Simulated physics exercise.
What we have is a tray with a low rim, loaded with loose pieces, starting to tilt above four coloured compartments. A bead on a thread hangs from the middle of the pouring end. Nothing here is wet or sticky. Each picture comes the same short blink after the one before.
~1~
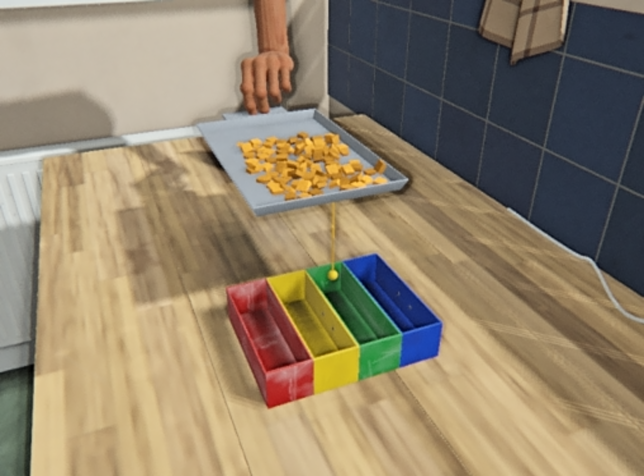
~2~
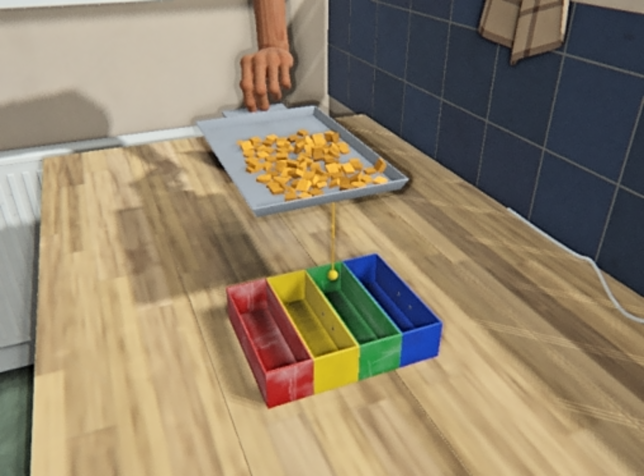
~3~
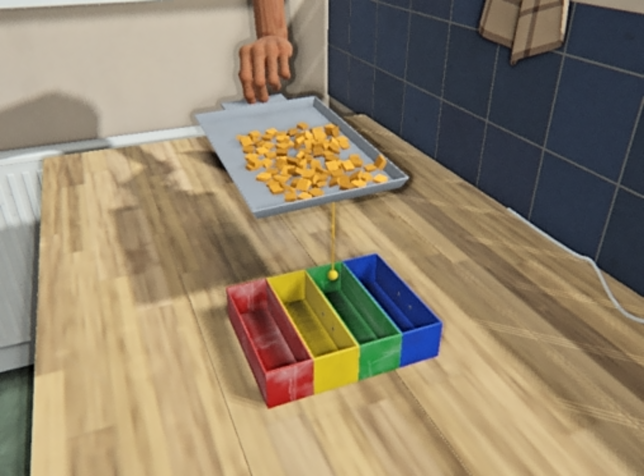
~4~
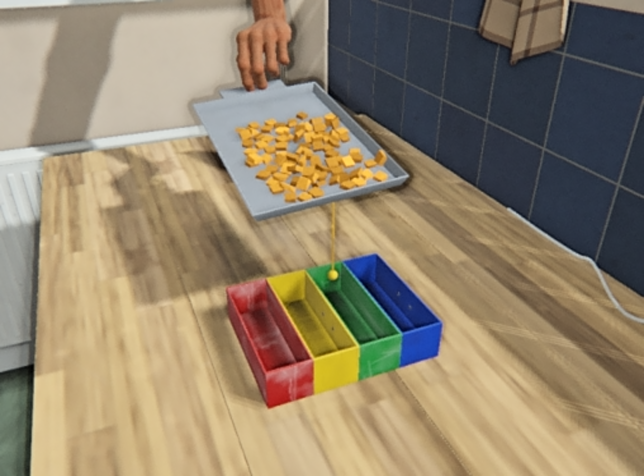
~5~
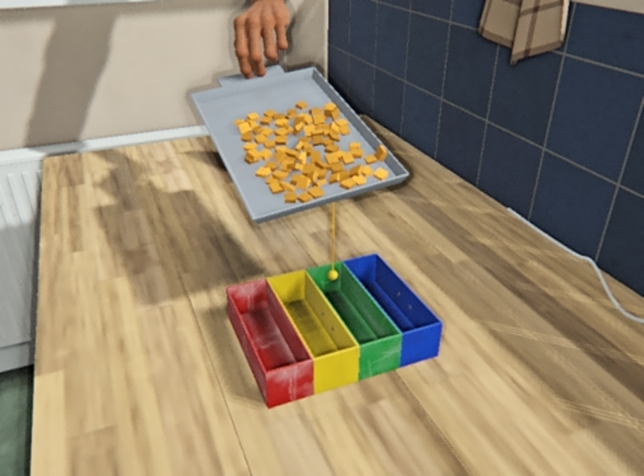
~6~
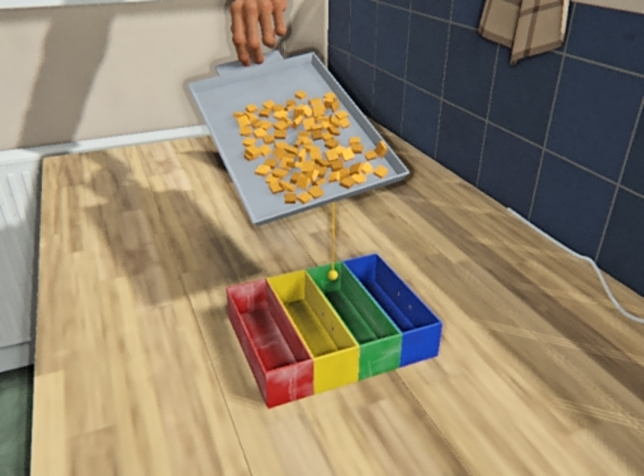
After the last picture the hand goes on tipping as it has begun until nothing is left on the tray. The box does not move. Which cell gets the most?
The red one ends fullest.
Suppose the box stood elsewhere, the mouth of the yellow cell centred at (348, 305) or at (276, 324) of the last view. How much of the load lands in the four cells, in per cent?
Near 40 % and 100 %.
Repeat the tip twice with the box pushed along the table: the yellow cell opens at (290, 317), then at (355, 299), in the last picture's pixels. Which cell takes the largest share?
The first try: That yellow cell. The second: That red cell.
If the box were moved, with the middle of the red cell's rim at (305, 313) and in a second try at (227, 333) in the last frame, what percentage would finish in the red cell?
In turn 40 and 10 in a hundred.
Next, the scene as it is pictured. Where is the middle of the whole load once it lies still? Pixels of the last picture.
Roughly at (274, 337).
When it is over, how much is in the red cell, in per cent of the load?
About 60 per cent.
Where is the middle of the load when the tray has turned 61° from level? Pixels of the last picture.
Roughly at (286, 182).
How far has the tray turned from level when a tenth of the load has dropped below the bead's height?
At some 75 degrees.
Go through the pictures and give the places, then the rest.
The first frame shows corners of the pouring end near (256, 205) and (401, 178), level; middle of the load near (306, 162), small crackers; bead on its thread near (333, 275); red cell near (290, 381); yellow cell near (336, 367); green cell near (380, 354); blue cell near (421, 342).
The second frame shows corners of the pouring end near (256, 206) and (401, 178), level; middle of the load near (305, 160).
The third frame shows corners of the pouring end near (256, 208) and (401, 176), tipped barely, lowest at the left corner; middle of the load near (305, 157).
The fourth frame shows corners of the pouring end near (256, 211) and (401, 174), tipped a little, lowest at the left corner; middle of the load near (305, 151).
The fifth frame shows corners of the pouring end near (256, 214) and (402, 172), tipped a little, lowest at the left corner; middle of the load near (305, 146).
The sixth frame shows corners of the pouring end near (257, 217) and (402, 171), tipped clearly, lowest at the left corner; middle of the load near (304, 141); red cell near (290, 381); yellow cell near (336, 367); green cell near (380, 354); blue cell near (421, 342).
Shortly afterwards, tray tipped steeply; all but a few on the tray; only a few falling or outside the box.
Next, tray tipped right over; only a few on the tray; near half in the red cell; near a quarter in the yellow cell; a little in the green cell; a little falling or outside the box.
Some moments later, tray tipped past a quarter turn; near half in the red cell; near a third in the yellow cell; a little in the green cell; a little falling or outside the box.
In the end, tray tipped past a quarter turn; near half in the red cell; near a third in the yellow cell; a little in the green cell; none at all in the blue cell; a little outside the box.
